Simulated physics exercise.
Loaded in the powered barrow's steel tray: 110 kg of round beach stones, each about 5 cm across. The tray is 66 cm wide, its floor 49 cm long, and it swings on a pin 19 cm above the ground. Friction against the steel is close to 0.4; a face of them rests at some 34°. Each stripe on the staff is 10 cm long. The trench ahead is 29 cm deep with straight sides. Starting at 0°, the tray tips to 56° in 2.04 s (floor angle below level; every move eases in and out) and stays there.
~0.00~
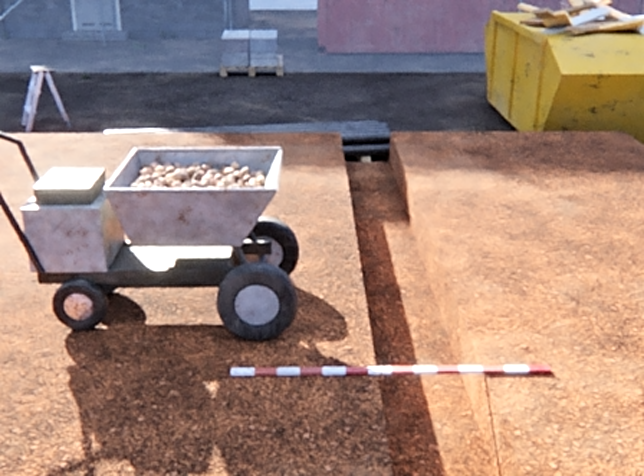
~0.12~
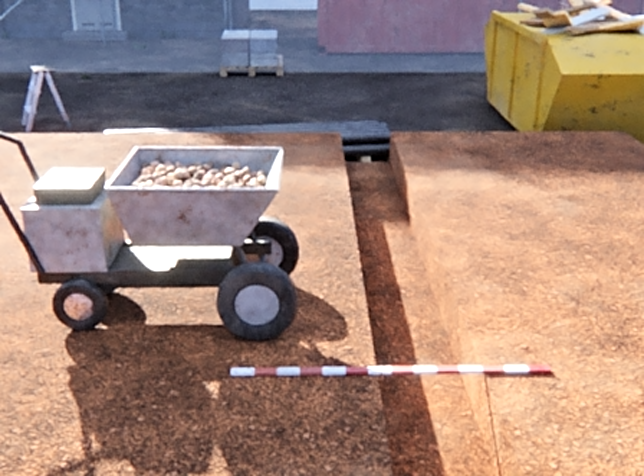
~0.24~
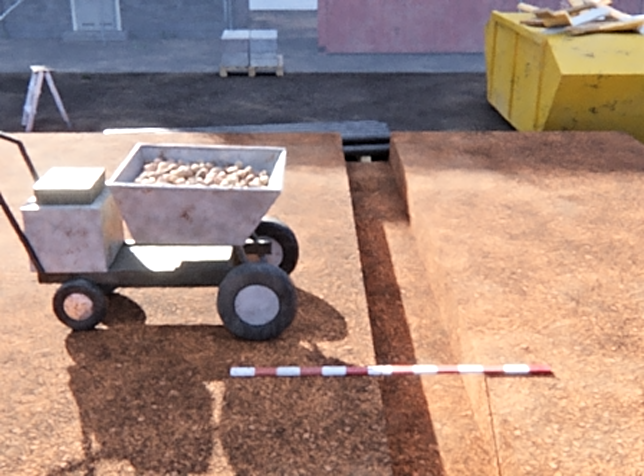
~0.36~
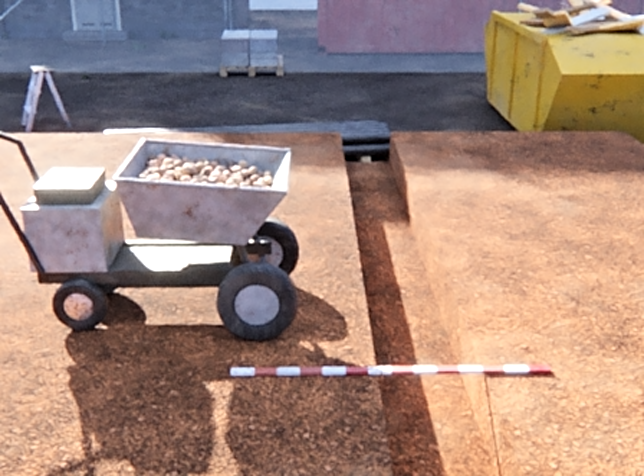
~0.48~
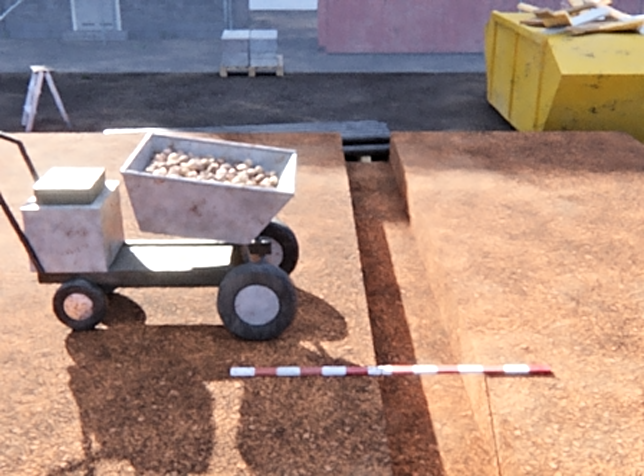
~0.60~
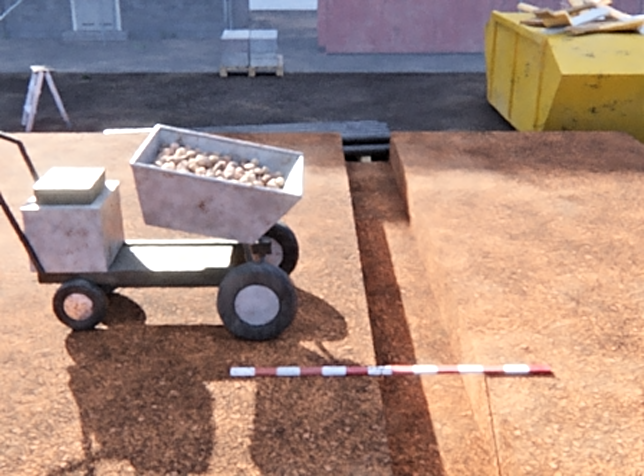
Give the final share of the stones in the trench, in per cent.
Roughly 49 per cent ends in the trench.
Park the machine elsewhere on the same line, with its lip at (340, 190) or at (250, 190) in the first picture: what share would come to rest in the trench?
Near 35 per cent from the first place, 40 from the second.
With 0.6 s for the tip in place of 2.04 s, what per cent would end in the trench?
In that case some 45 per cent.
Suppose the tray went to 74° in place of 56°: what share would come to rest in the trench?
Then about 100 per cent.
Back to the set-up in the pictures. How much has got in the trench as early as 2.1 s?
About 20 per cent by then.
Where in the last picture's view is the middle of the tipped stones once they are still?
Their middle is at about (406, 355).
After 1.5 s the floor is at 47°; 100 % in the tray; the foremost stones are at (353, 222).
After 2.1 s the floor is at 56°; 82 % in the tray, 18 % in the trench; the foremost stones are at (442, 350).
After 2.5 s the floor is at 56°; 68 % in the tray, 31 % in the trench; the foremost stones are at (455, 366).
After 4.4 s the floor is at 56°; 51 % in the tray, 49 % in the trench; the foremost stones are at (457, 367).
